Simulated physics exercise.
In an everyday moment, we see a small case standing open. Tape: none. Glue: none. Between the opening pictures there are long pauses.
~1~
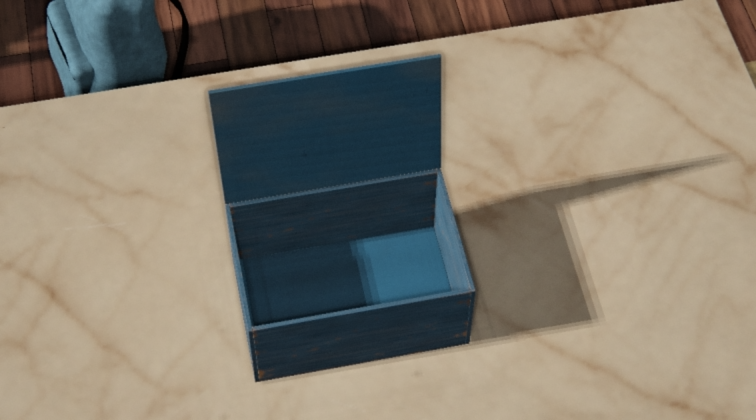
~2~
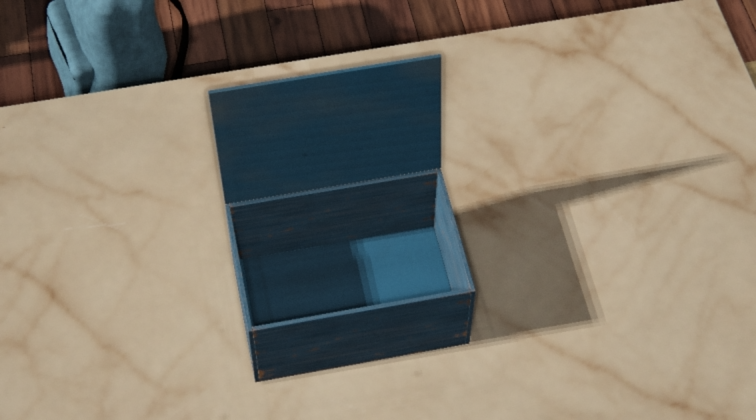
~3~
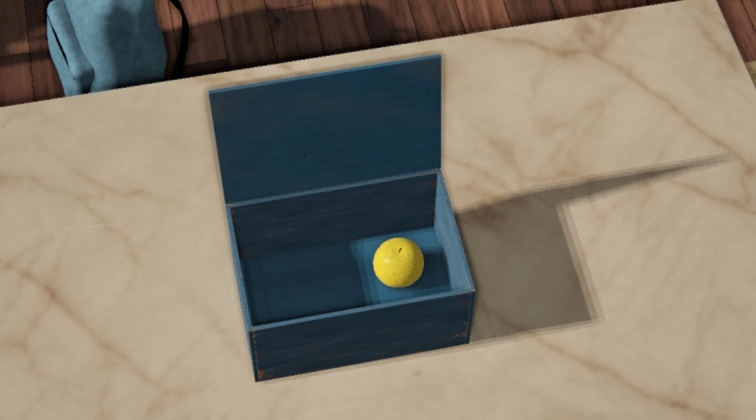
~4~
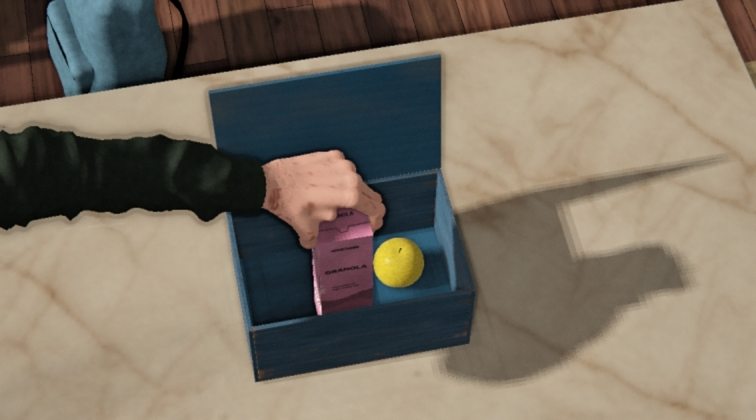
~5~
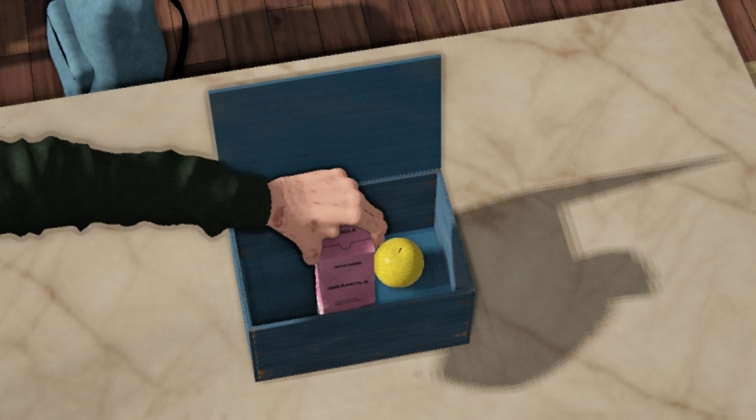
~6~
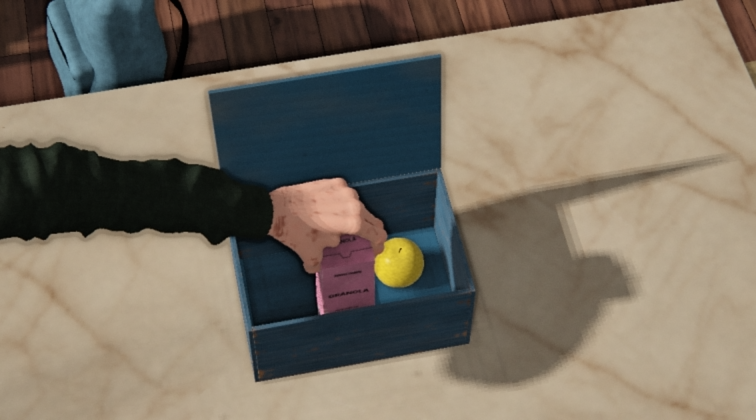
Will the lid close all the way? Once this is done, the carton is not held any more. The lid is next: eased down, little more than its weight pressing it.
No, the lid stays propped open.
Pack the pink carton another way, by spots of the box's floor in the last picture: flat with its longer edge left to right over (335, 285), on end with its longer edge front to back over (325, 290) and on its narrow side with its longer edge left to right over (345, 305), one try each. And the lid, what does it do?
In case one it ends up closed, in case two it remains open and in case three it ends up closed.
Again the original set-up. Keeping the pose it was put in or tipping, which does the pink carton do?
By the end the pink carton has kept its angle.
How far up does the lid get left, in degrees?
Around 35 degrees.
Then, 1.10 s later than the last frame, lid starting down.
Then, 1.50 s later than the last frame, lid 66° above the rim.
Then, 1.70 s later than the last frame, lid 46° above the rim.
Then, 3.50 s later than the last frame, lid 35° above the rim.
When it is over, lid 35° above the rim; both as before. End places, in pixels of the last picture, pink carton near (346, 293).
